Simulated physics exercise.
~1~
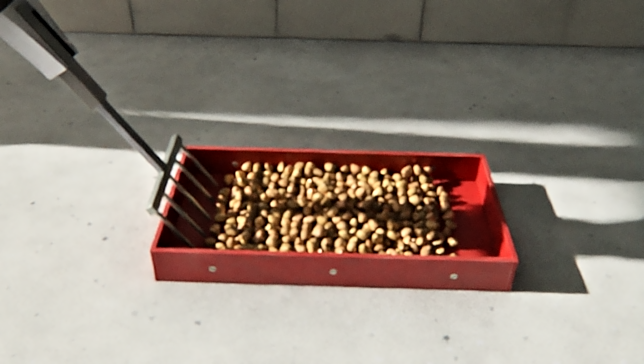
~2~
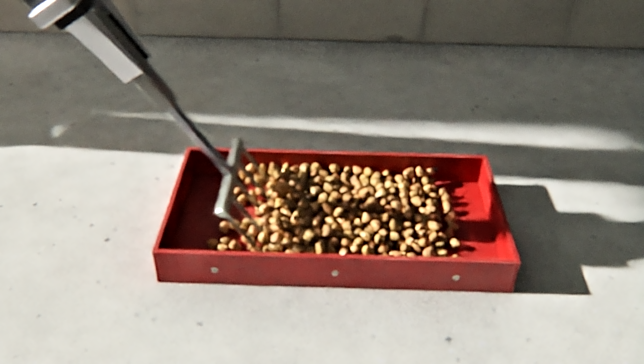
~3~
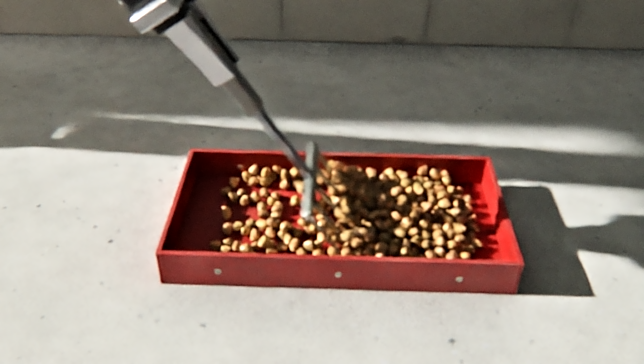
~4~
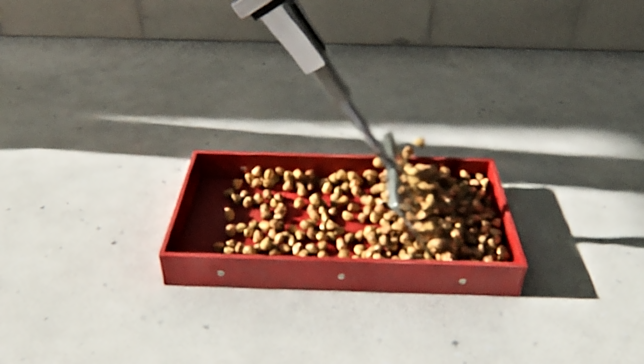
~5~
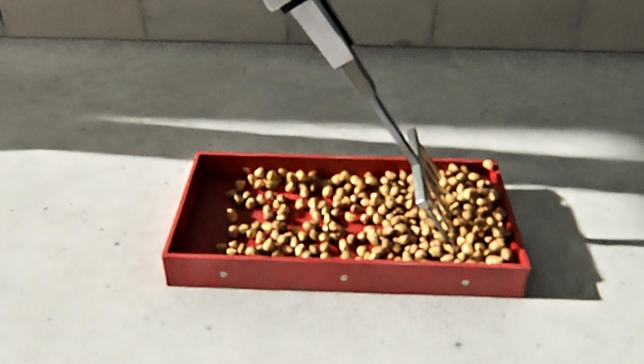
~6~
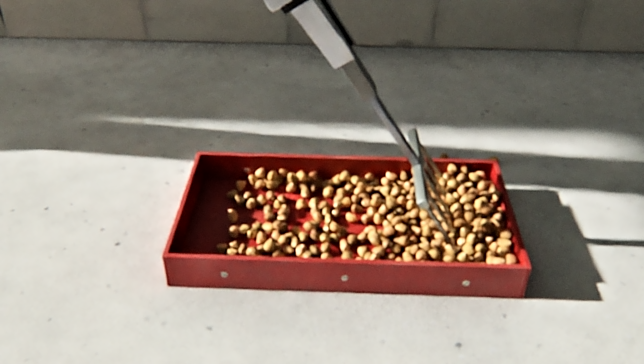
A shallow red tray full of tan beans sits on a pale grey floor in front of a tiled wall, seen from slightly above in bright light with hard shadows. A grey metal rake on a mechanical arm reaches in from the upper left, its prongs at the tray's left end. The rake sweeps right through the beans, leaving the left end bare and streaks of red showing. The beans heap up ahead of it, a few rising near the back rim. Finally the rake halts toward the right end, resting among the piled beans, nearly all still inside the tray.
